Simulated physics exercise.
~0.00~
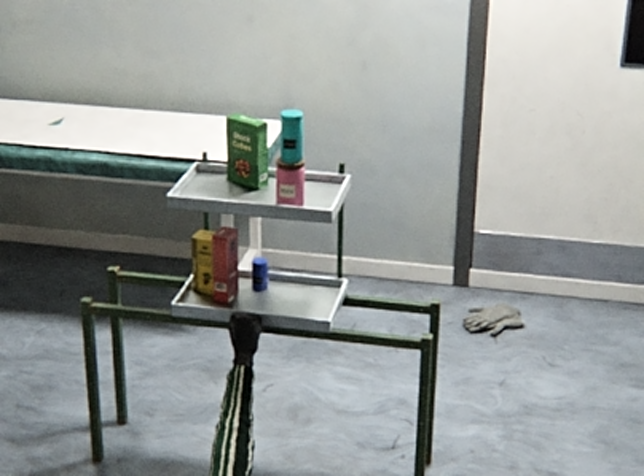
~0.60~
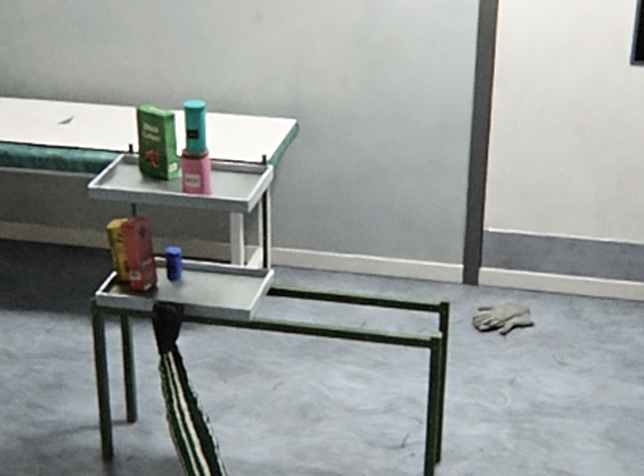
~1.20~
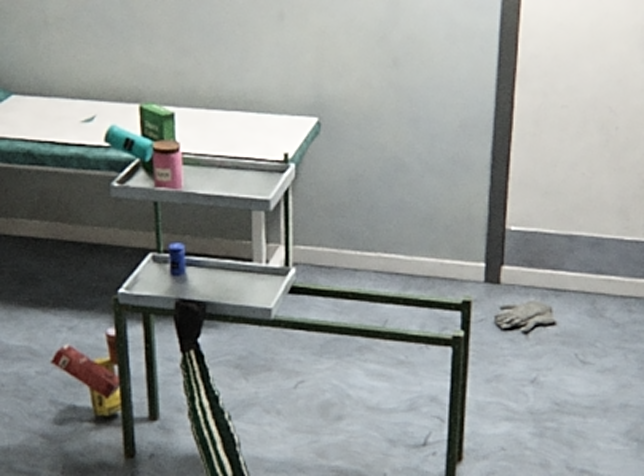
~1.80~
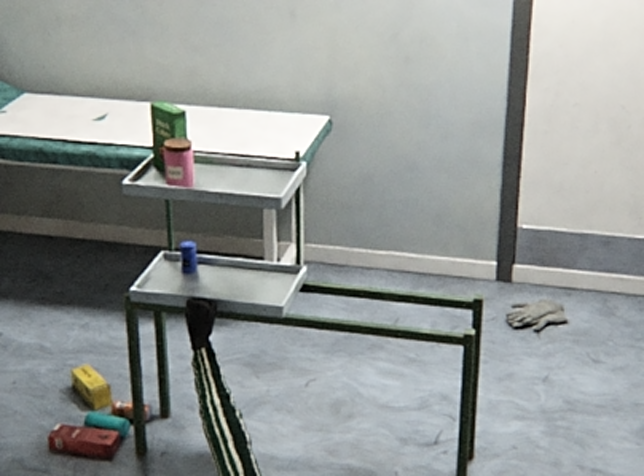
Two-tier sliding shelf jerking left along a green frame, its yellow and red cartons, orange can and turquoise jar ending toppled below.
